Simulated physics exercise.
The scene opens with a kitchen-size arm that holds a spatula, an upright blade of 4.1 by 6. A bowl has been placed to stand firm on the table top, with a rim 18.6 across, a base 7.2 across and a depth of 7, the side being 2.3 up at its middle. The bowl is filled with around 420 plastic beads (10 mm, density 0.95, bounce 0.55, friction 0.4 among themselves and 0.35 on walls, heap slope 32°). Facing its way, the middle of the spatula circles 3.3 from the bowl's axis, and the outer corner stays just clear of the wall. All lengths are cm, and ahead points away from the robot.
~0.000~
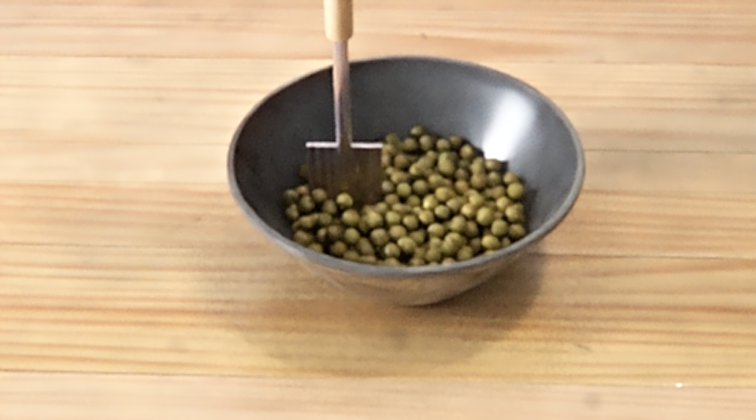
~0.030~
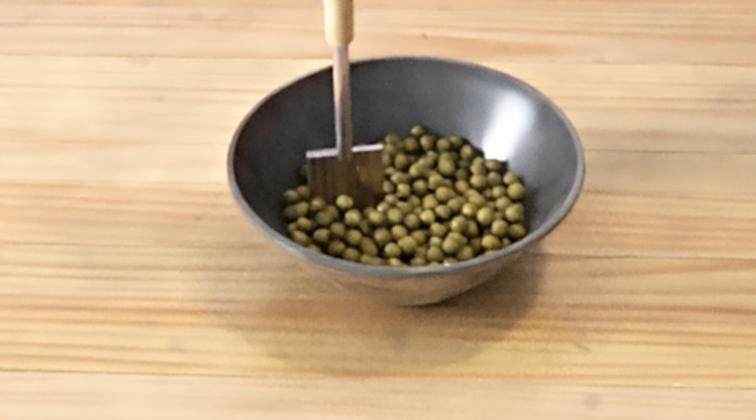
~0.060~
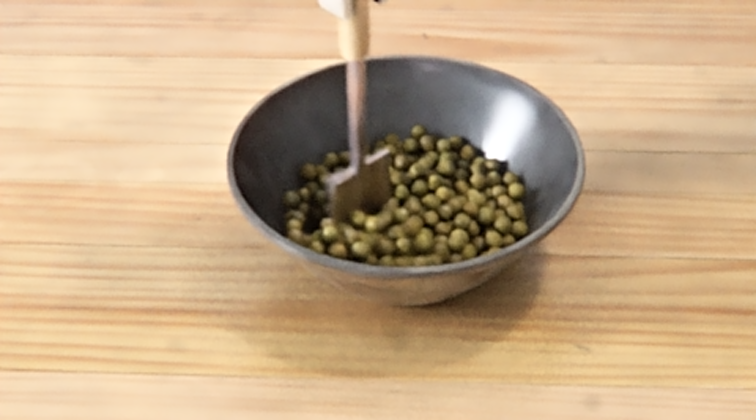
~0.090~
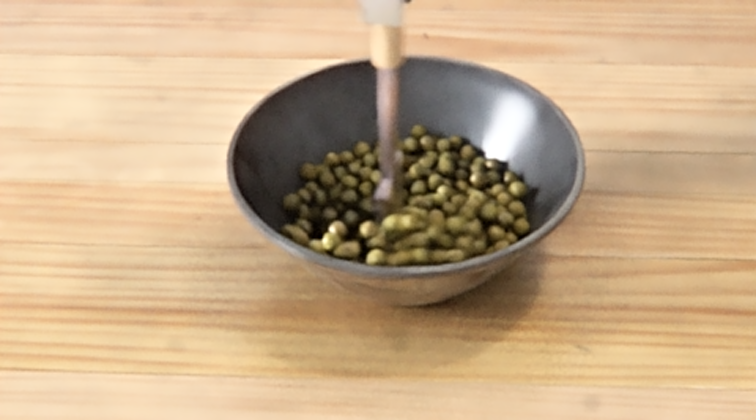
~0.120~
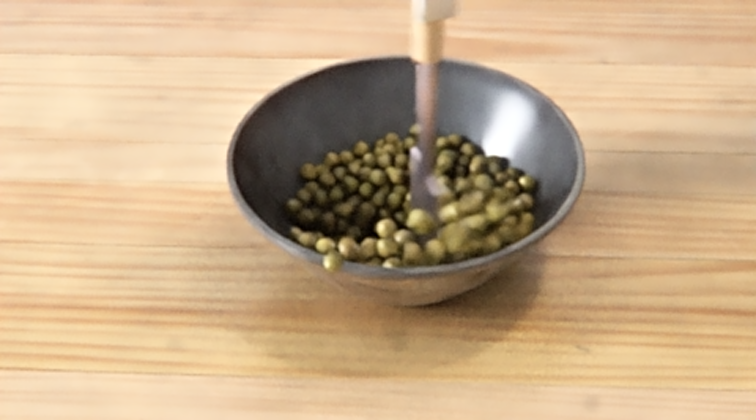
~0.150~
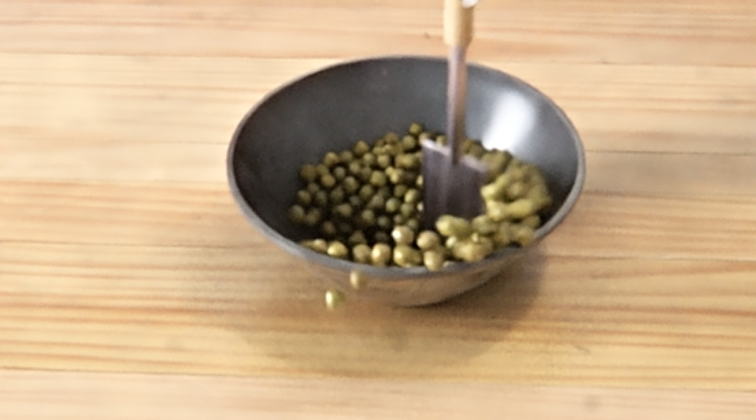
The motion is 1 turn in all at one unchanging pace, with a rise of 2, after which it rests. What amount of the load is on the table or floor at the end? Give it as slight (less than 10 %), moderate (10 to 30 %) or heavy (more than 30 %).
It is moderate.
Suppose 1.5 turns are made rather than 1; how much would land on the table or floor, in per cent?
It would be around 15 per cent.
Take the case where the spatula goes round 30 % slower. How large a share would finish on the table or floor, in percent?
Then roughly 0 %.
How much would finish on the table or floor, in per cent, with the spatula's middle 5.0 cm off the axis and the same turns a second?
Some 0 percent would.
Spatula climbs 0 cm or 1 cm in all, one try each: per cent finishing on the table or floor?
Close to 20 percent and close to 15 percent.
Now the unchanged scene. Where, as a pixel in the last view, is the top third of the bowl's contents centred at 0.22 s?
The top third is centred near (493, 135) in the last picture.
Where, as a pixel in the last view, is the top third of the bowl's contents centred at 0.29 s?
The centre lies near (405, 115) in the last picture.
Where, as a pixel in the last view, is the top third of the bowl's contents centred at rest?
I'd put it at about (394, 182).
After 0.22 s, 222° round, highest piece 10 above the table; 398 in the bowl, 27 in flight or on the tool.
After 0.29 s, 299° round, highest piece 10 above the table; 382 in the bowl, 15 on the table or floor, 28 in flight or on the tool.
After 0.52 s, 0° round, highest piece 5 above the table; 360 in the bowl, 65 on the table or floor.
After 1.22 s, 0° round, highest piece 5 above the table; 360 in the bowl, 65 on the table or floor.
In the end, 360 in the bowl, 65 on the table or floor. That is 15 % on the table or floor.
